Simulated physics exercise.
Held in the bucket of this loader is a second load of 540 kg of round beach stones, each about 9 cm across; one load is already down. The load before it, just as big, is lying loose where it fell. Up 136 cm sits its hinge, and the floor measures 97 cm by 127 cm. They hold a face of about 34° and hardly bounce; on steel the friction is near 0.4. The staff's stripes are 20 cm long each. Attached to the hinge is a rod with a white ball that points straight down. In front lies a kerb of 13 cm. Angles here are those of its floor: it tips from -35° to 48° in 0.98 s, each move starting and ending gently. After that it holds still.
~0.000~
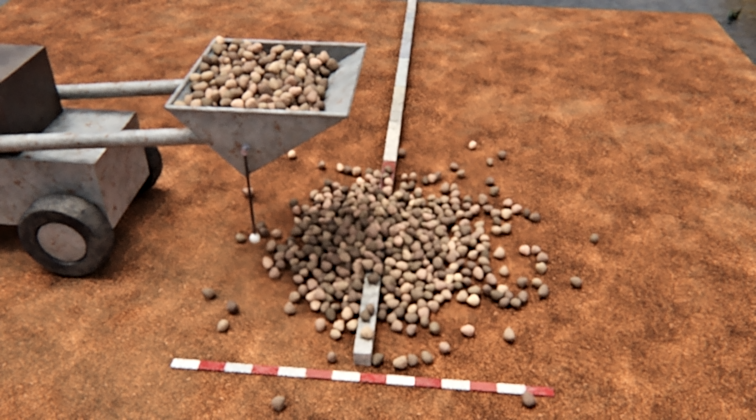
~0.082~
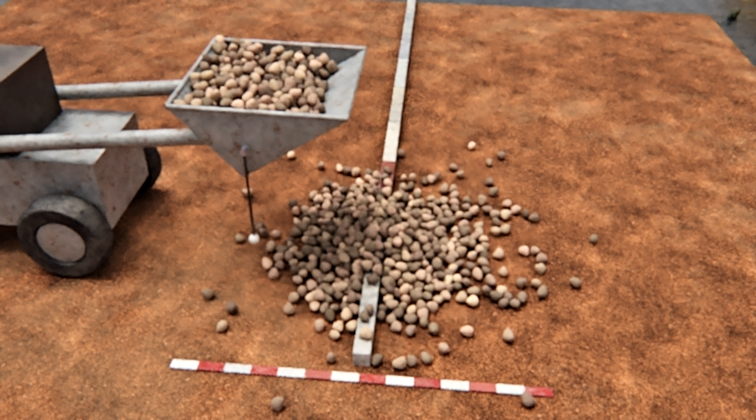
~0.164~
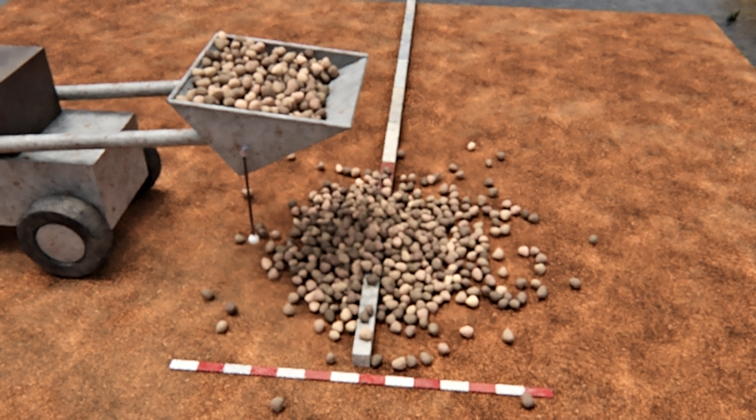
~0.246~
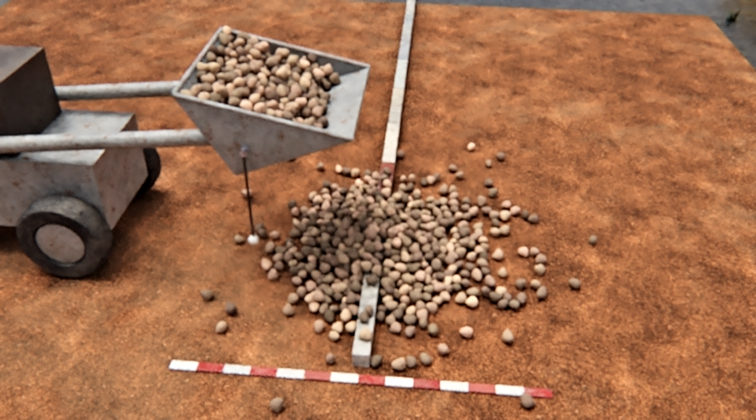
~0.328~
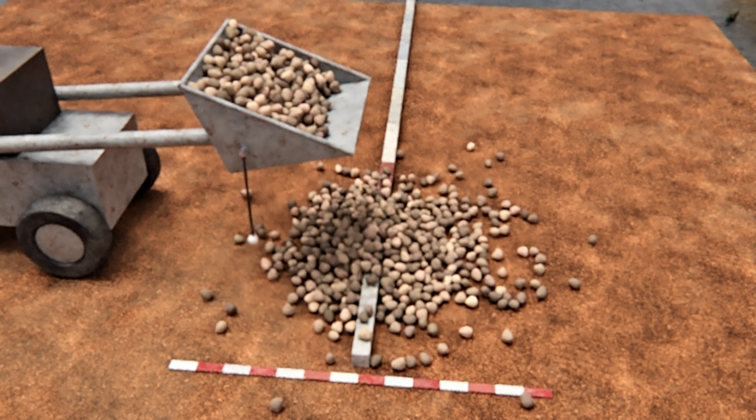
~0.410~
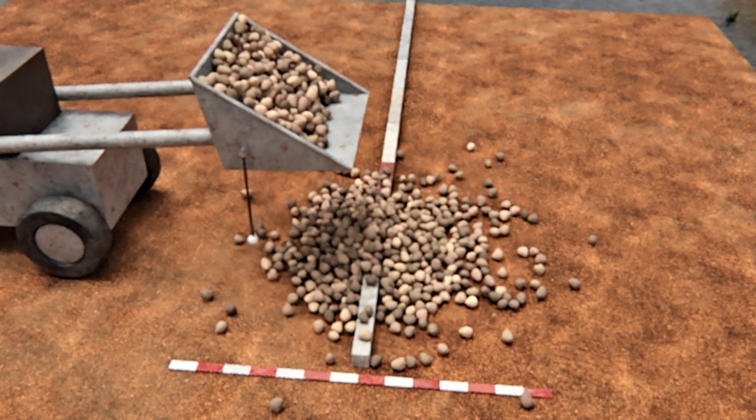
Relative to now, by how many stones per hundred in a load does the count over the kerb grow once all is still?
It grows by roughly 40 per hundred.
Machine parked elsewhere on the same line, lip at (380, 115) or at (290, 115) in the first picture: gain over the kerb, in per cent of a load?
The first would add some 75 per cent and the second some 5 per cent.
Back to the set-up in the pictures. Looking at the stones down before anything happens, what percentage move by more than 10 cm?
Roughly 20 percent.
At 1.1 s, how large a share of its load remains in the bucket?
Estimate: 45 % remaining inside, roughly.
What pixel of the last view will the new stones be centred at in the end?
Their middle is at about (362, 235).
After 0.7 s the floor is at 36°; in per cent of one load, 100 in the bucket, 51 on this side of the kerb, 50 over the kerb; the foremost stones are at (547, 252).
After 1.1 s the floor is at 48°; in per cent of one load, 43 in the bucket, 107 on this side of the kerb, 50 over the kerb; the foremost stones are at (547, 252).
After 1.4 s the floor is at 48°; in per cent of one load, 1 in the bucket, 122 on this side of the kerb, 77 over the kerb; the foremost stones are at (547, 252).
After 4.3 s the floor is at 48°; in per cent of one load, 0 in the bucket, 110 on this side of the kerb, 90 over the kerb; the foremost stones are at (569, 259). Net gain over the kerb, 40.
